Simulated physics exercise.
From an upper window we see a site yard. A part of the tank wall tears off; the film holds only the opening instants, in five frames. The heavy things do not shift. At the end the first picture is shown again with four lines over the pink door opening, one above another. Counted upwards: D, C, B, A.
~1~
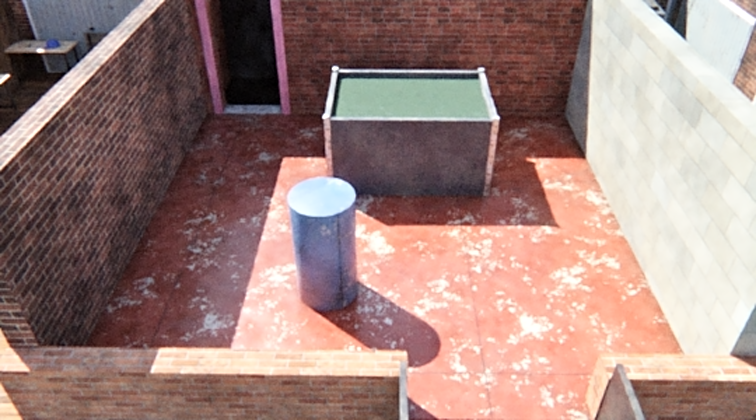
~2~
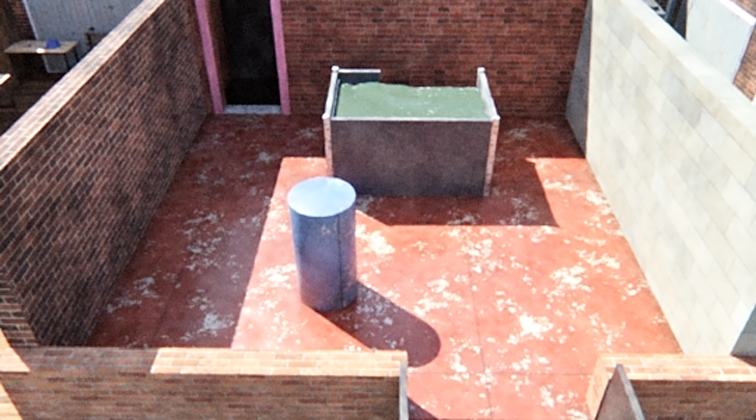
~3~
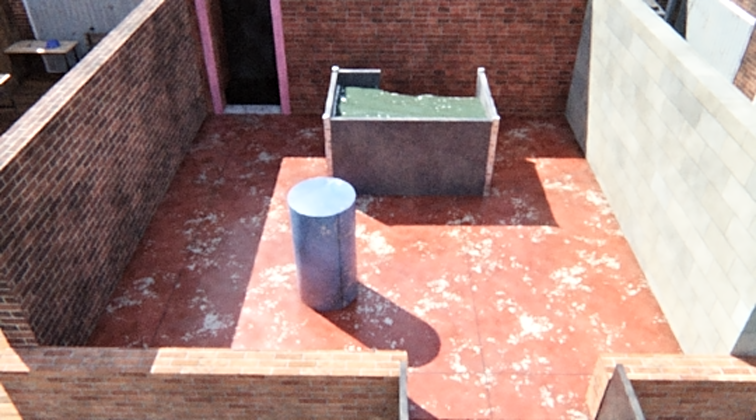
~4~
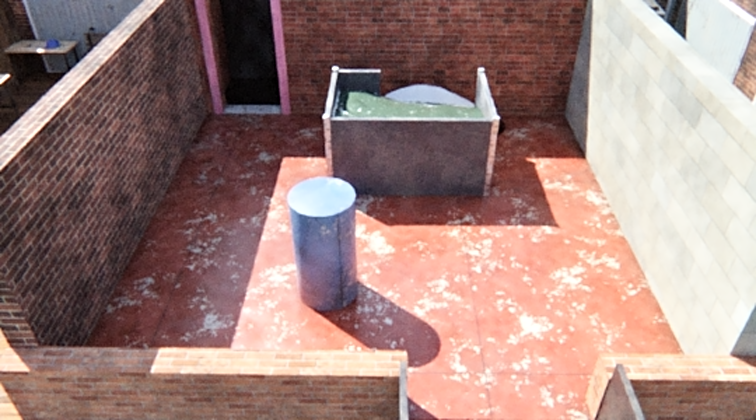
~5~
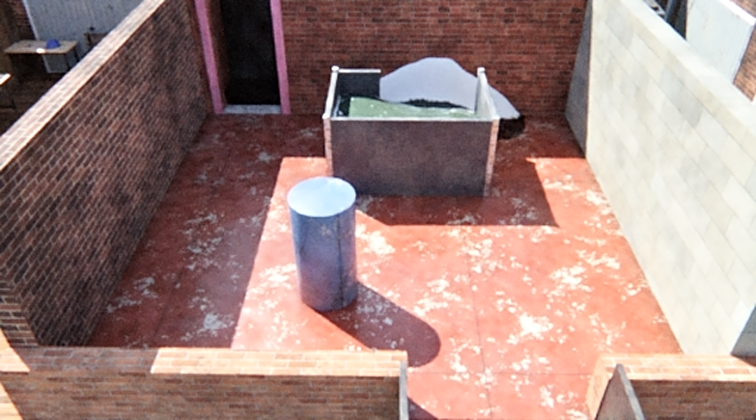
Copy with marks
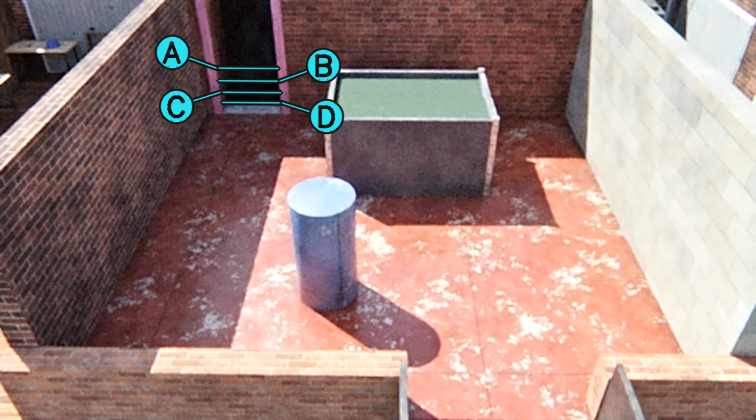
Greenish water lies level in a dark, open-topped tank at the back of a walled brick yard, seen from above, then ripples, tilts and sinks lower inside it. A blue-grey cylinder stands in front on the patchy red floor, with a pink-framed doorway behind to the left and a pale wall at right. A whitish sheet of water rises behind the tank and spreads rightward, while the view stays still.
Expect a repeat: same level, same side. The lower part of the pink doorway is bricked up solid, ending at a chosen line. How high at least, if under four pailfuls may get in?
D.
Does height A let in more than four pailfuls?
No, that is safe.
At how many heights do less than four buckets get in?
All four.
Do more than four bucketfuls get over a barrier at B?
No, not at all.
In cyan, A at (247, 68); B at (249, 80); C at (250, 92); D at (252, 102); from the bottom up D, C, B, A.
For height A, nothing gets over.
For height B, nothing gets over.
For height C, nothing gets over.
For height D, a splash gets over, under a bucket.
